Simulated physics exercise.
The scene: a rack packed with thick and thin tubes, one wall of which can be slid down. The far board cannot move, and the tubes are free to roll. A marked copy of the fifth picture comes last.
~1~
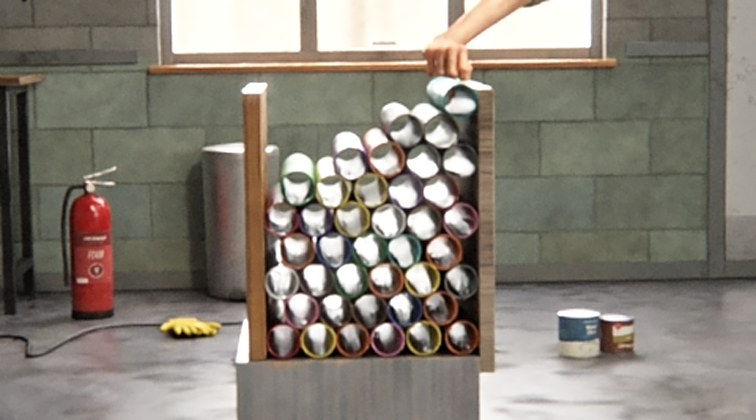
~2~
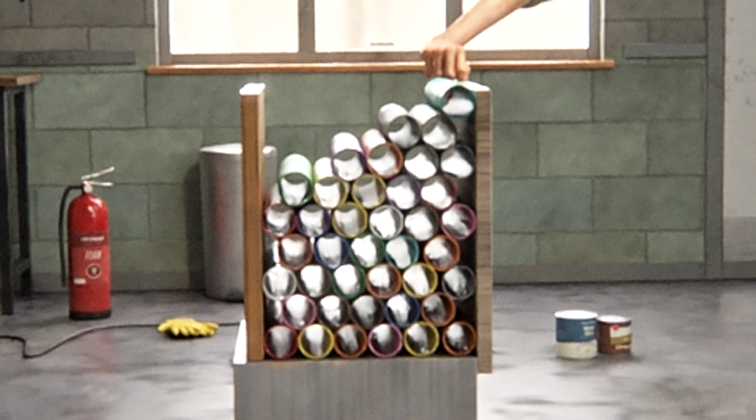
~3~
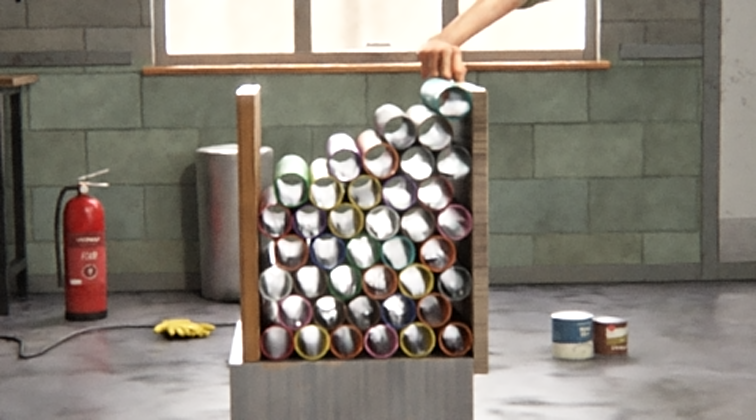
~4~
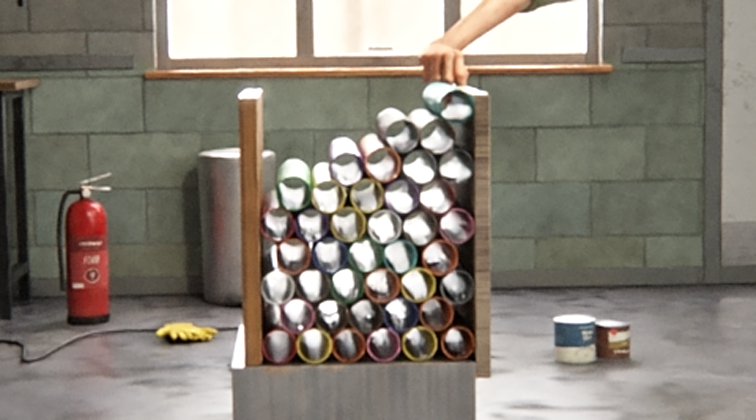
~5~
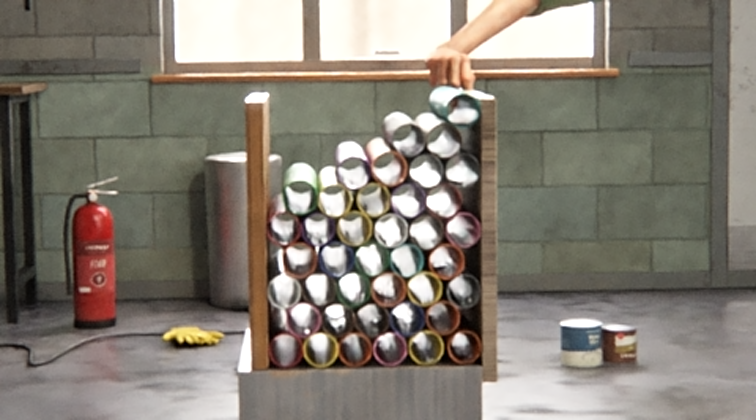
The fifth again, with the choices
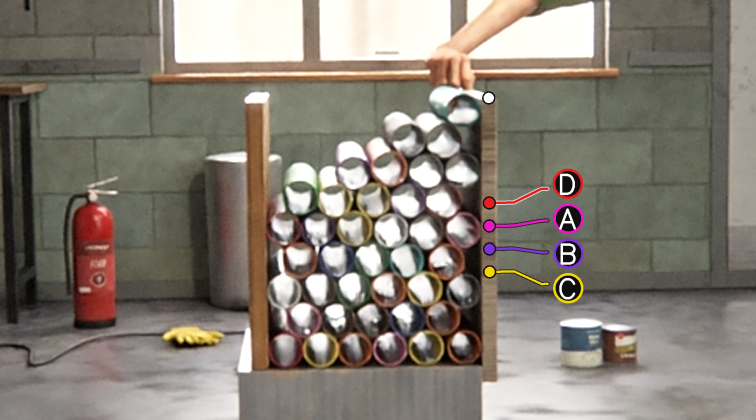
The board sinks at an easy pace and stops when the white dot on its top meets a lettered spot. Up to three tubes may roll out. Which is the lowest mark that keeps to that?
Down to B.
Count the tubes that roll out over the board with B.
It comes to three.
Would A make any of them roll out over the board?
Yes, at A.
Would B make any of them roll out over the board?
At B: Yes.
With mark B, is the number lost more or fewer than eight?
Fewer than eight.
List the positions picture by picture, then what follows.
The first frame shows a brown tube (424, 223); a red tube (441, 191); a purple tube (316, 220).
The second frame shows a purple tube (314, 221); a brown tube (439, 132).
The third frame shows side board (465, 217); a red tube (277, 342).
The fourth frame shows an orange tube (458, 343); a pink tube (297, 316).
The fifth frame shows a green tube (354, 290); a brown tube (427, 232); a red tube (444, 201).
On the copy, A at (489, 226); B at (489, 249); C at (489, 272); D at (489, 203); the white dot at (489, 98).
On B. First, top of the board (481, 162).
Then, top of the board (481, 235).
Finally, top of the board (481, 248), three out over the board.
By contrast, A three out over the board; C more than three out over the board; D one out over the board.
